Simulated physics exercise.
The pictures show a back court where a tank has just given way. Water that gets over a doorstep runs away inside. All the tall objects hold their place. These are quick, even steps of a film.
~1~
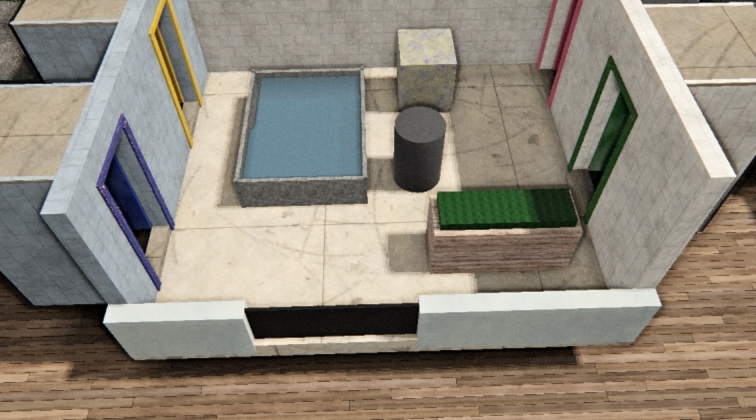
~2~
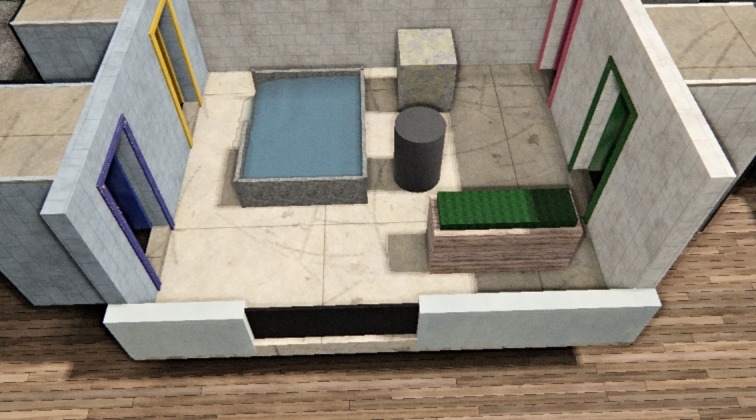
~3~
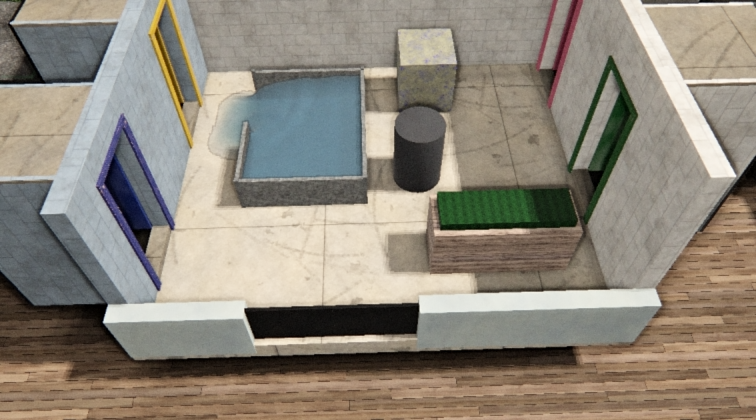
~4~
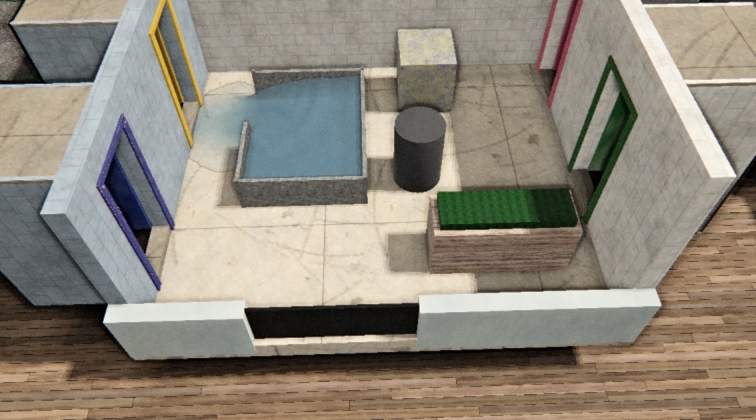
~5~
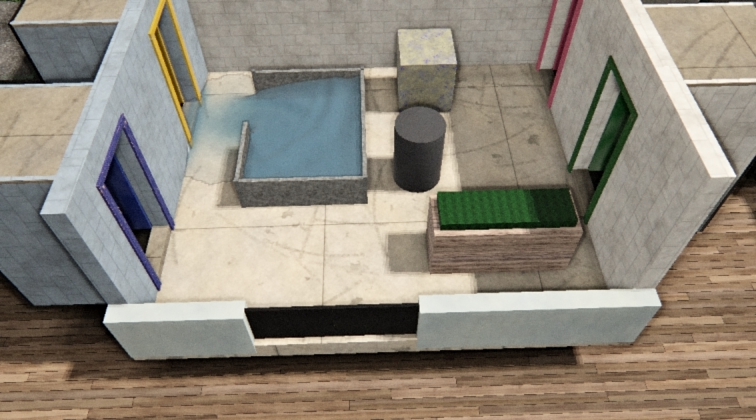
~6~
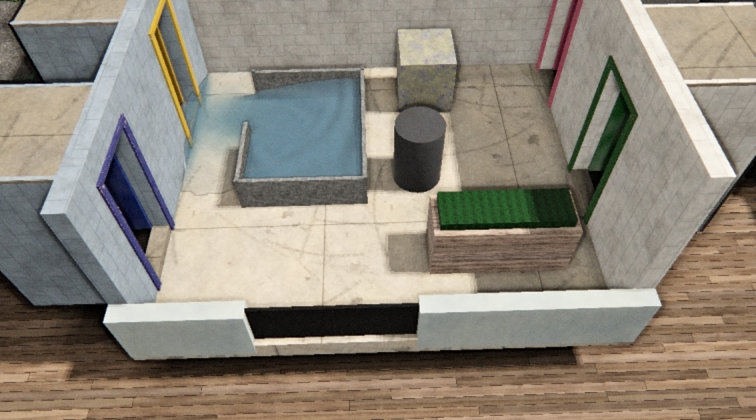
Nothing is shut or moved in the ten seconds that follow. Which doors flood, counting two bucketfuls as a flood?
One by one: The yellow door lets in a lot; the blue door admits no more than that; the pink door lets in a lot; the green door admits no more than that.
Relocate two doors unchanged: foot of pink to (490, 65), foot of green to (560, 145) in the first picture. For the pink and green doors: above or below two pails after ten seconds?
Then: The pink one holds, the green one holds.
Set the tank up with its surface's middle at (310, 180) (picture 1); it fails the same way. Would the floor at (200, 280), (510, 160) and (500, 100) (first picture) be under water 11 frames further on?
In that order: Covered, no water, free of water.
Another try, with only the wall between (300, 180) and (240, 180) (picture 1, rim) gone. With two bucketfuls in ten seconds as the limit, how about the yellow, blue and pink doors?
Yellow keeps below it; blue takes more; pink lets less in.
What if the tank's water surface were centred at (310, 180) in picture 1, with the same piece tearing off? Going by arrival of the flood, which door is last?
It is the door marked green.
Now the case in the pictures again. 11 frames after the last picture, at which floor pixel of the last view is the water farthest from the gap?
Around (150, 331).
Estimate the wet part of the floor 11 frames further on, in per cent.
Some 30 per cent.
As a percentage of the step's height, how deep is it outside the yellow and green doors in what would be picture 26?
Near 170 and 0 in a hundred.
A moment on, water covers 15 % of the floor; the yellow door far over two buckets in, the blue door wet at the sill, nothing in, the pink door not reached, the green door not reached.
Next, water covers 30 % of the floor; the yellow door far over two buckets in, the blue door wet at the sill, nothing in, the pink door not reached, the green door not reached.
Then, water covers 40 % of the floor; the yellow door far over two buckets in, the blue door wet at the sill, nothing in, the pink door not reached, the green door not reached.
Later, water covers 70 % of the floor; the yellow door far over two buckets in, the blue door wet at the sill, nothing in, the pink door over two buckets in, the green door not reached.
In the end, water covers 95 % of the floor; the yellow door far over two buckets in, the blue door wet at the sill, nothing in, the pink door over two buckets in, the green door wet at the sill, nothing in.
